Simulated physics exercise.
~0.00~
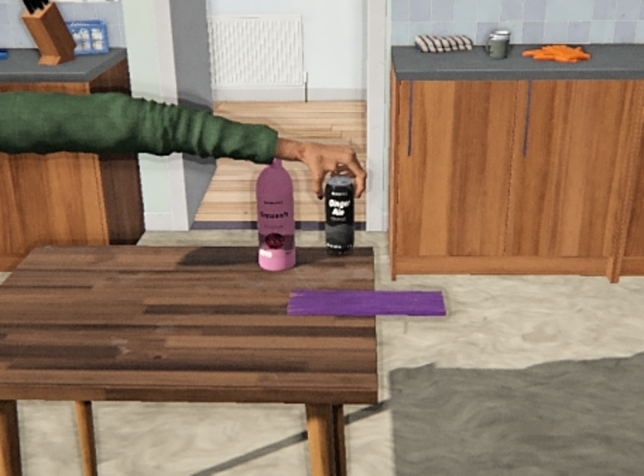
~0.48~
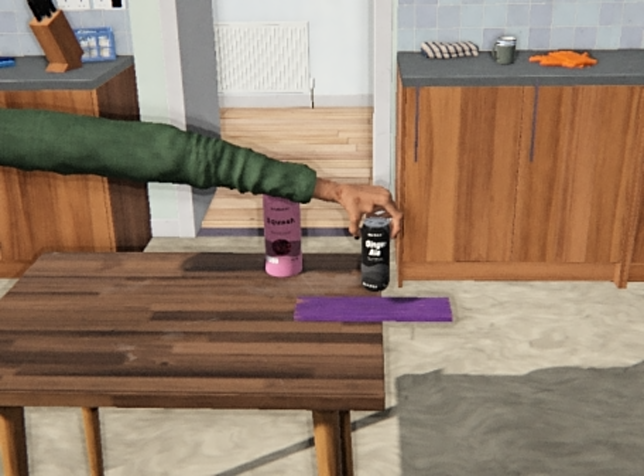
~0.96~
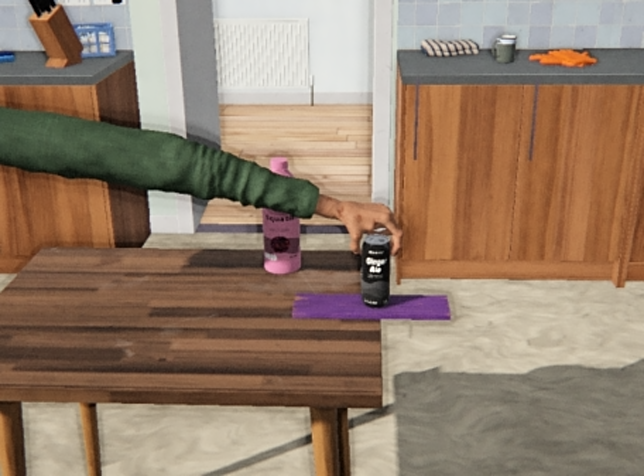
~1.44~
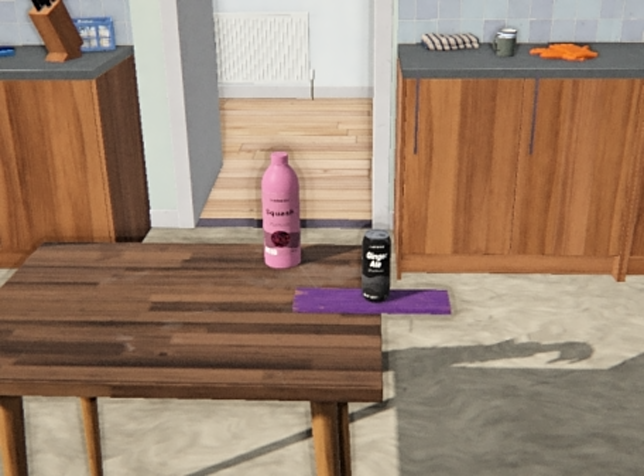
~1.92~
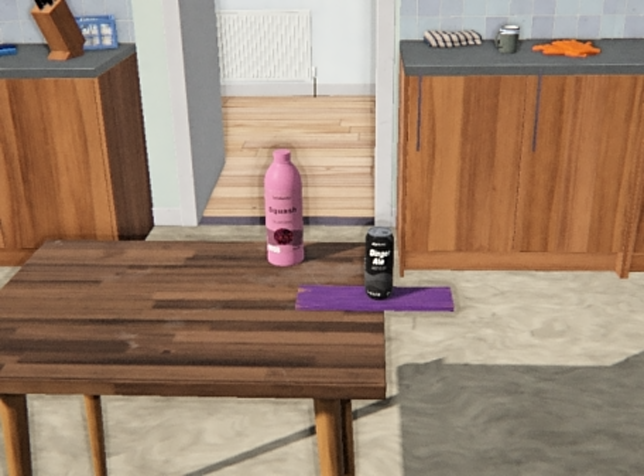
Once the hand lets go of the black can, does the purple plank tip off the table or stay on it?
The purple plank stays on the table, with the black can standing upright on it.
